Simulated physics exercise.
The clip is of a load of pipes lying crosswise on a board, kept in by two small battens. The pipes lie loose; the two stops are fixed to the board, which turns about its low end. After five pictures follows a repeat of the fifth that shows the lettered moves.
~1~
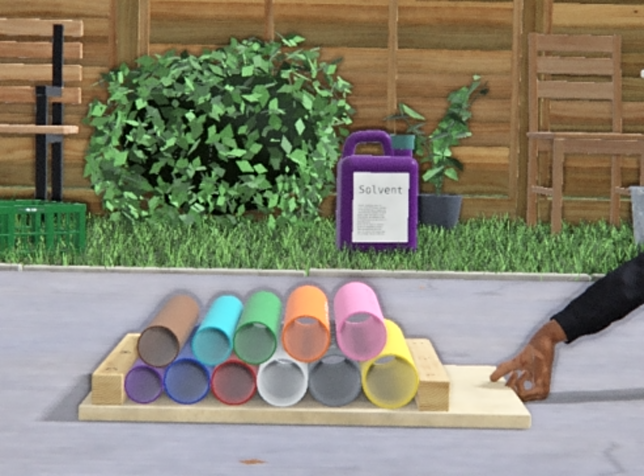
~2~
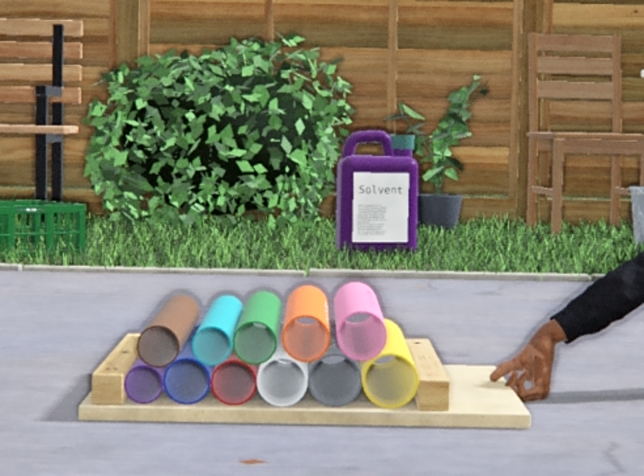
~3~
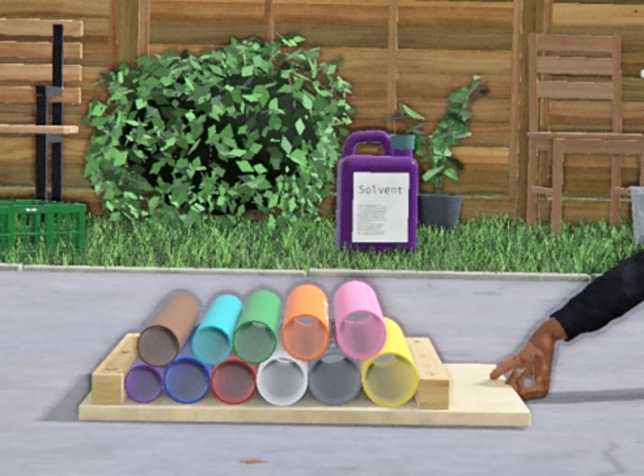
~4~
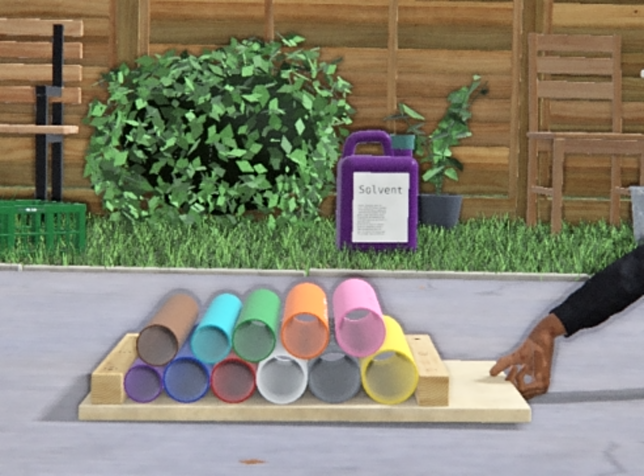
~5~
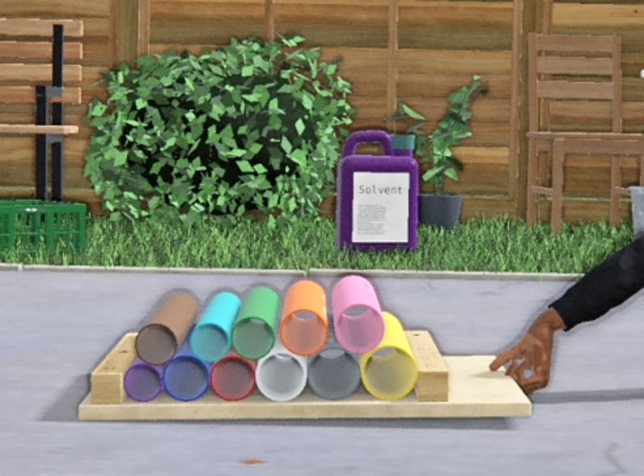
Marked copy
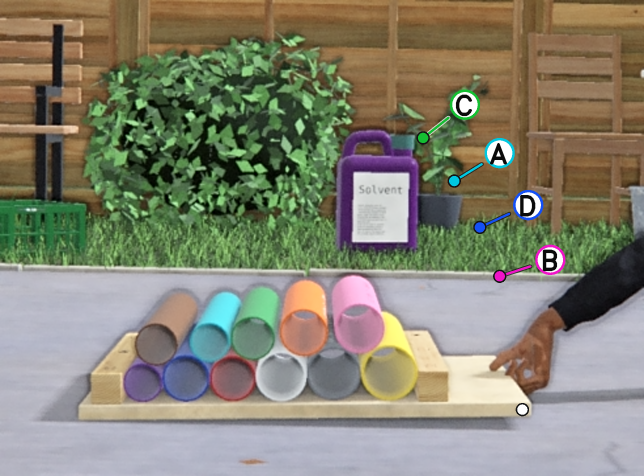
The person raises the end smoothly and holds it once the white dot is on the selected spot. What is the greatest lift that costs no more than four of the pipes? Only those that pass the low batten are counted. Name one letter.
The answer is mark D.
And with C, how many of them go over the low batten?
At C the number is five.
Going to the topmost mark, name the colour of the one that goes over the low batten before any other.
The brown one.
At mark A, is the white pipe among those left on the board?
Yes, with A.
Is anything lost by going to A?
Yes.
On the copy, A at (454, 181); B at (500, 276); C at (423, 138); D at (480, 227); the white dot at (522, 409).
On D. First, board at 16°.
Then, board at 26°.
Finally, board at 26°, one over the low batten (brown).
By contrast, A five over the low batten; B none over the low batten; C five over the low batten.
